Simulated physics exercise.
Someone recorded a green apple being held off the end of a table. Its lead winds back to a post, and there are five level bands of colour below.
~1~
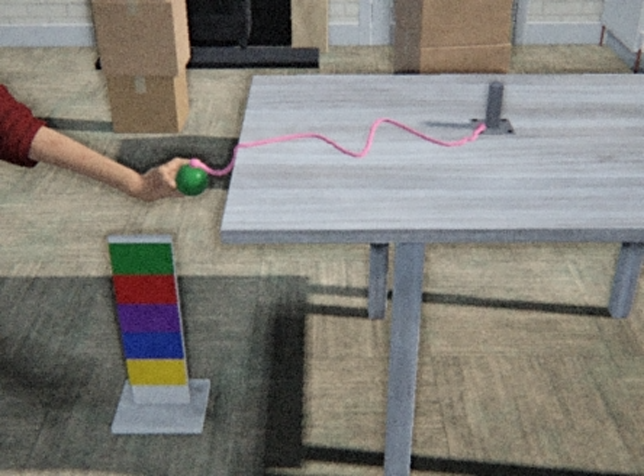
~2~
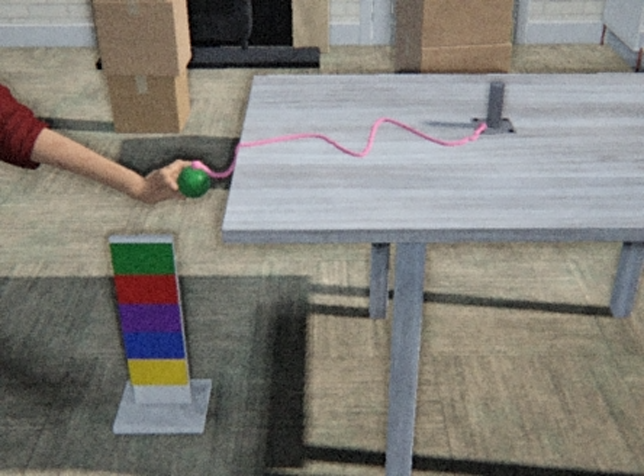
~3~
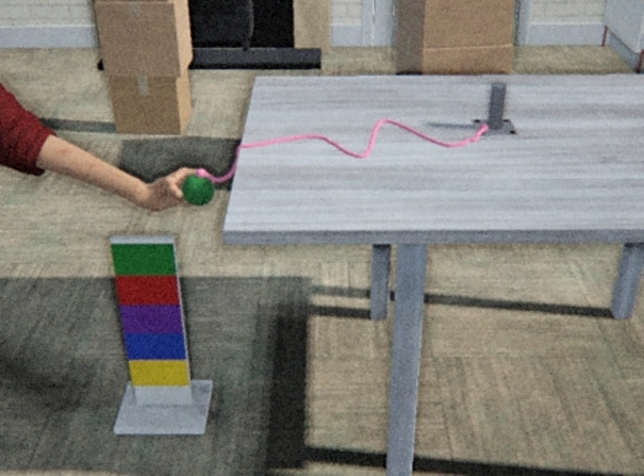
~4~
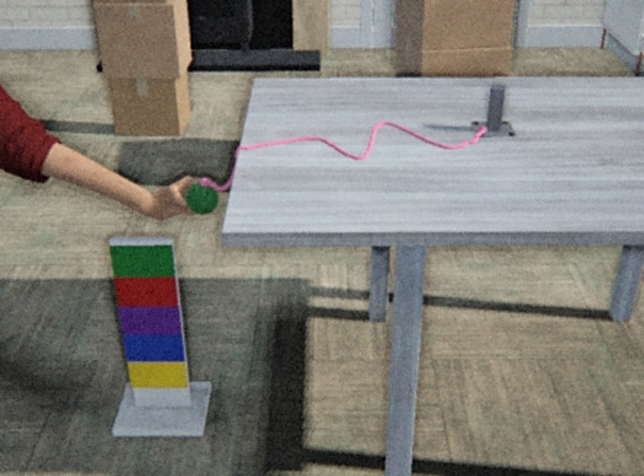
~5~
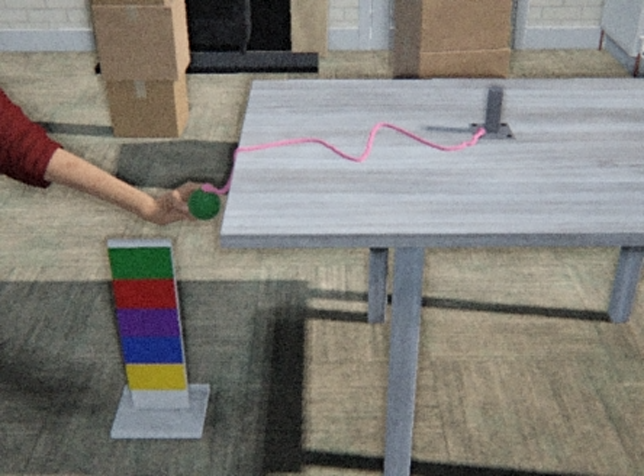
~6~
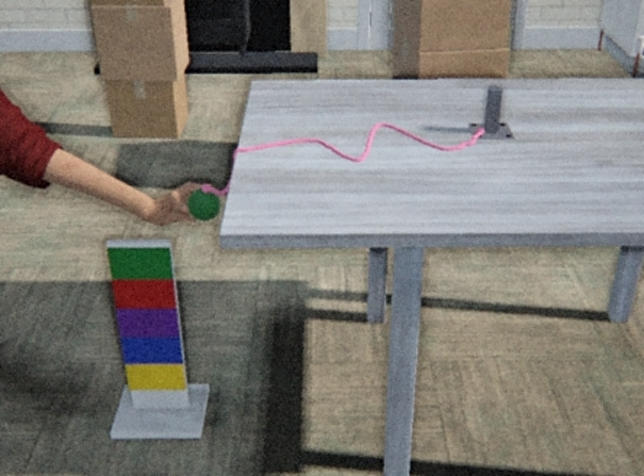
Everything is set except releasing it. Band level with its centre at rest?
Blue.
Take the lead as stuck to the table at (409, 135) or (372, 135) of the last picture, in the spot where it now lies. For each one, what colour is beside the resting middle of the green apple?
Results, in sequence: Purple / red.
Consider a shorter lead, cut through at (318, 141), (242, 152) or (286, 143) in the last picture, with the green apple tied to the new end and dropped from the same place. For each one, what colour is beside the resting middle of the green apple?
Try 1: Above them all. Try 2: Red. Try 3: Green.
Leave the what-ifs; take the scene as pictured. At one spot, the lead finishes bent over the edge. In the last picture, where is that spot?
Spot: Approx. (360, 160).
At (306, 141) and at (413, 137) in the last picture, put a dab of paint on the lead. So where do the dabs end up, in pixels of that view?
First: (241, 217). Second: (371, 137).
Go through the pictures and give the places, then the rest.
The first picture shows green apple (192, 180); green (141, 260); red (145, 290); purple (149, 319); blue (153, 347); yellow (157, 373).
The second picture shows green apple (193, 182); lead through (467, 139) (407, 128) (371, 137) (335, 143) (264, 143).
The third picture shows green apple (198, 190).
The fourth picture shows green apple (202, 198); lead through (467, 143) (408, 131) (372, 140) (335, 146) (264, 145).
The fifth picture shows green apple (204, 204).
The sixth picture shows green apple (204, 205); lead through (464, 144) (405, 133) (369, 142) (332, 148) (262, 147).
Soon after, apple near (223, 349); level with blue.
Then, apple near (268, 326); level with blue.
Further on, apple near (239, 340); level with blue.
At rest, apple near (252, 337); level with blue. Its centre hangs level with the blue band.
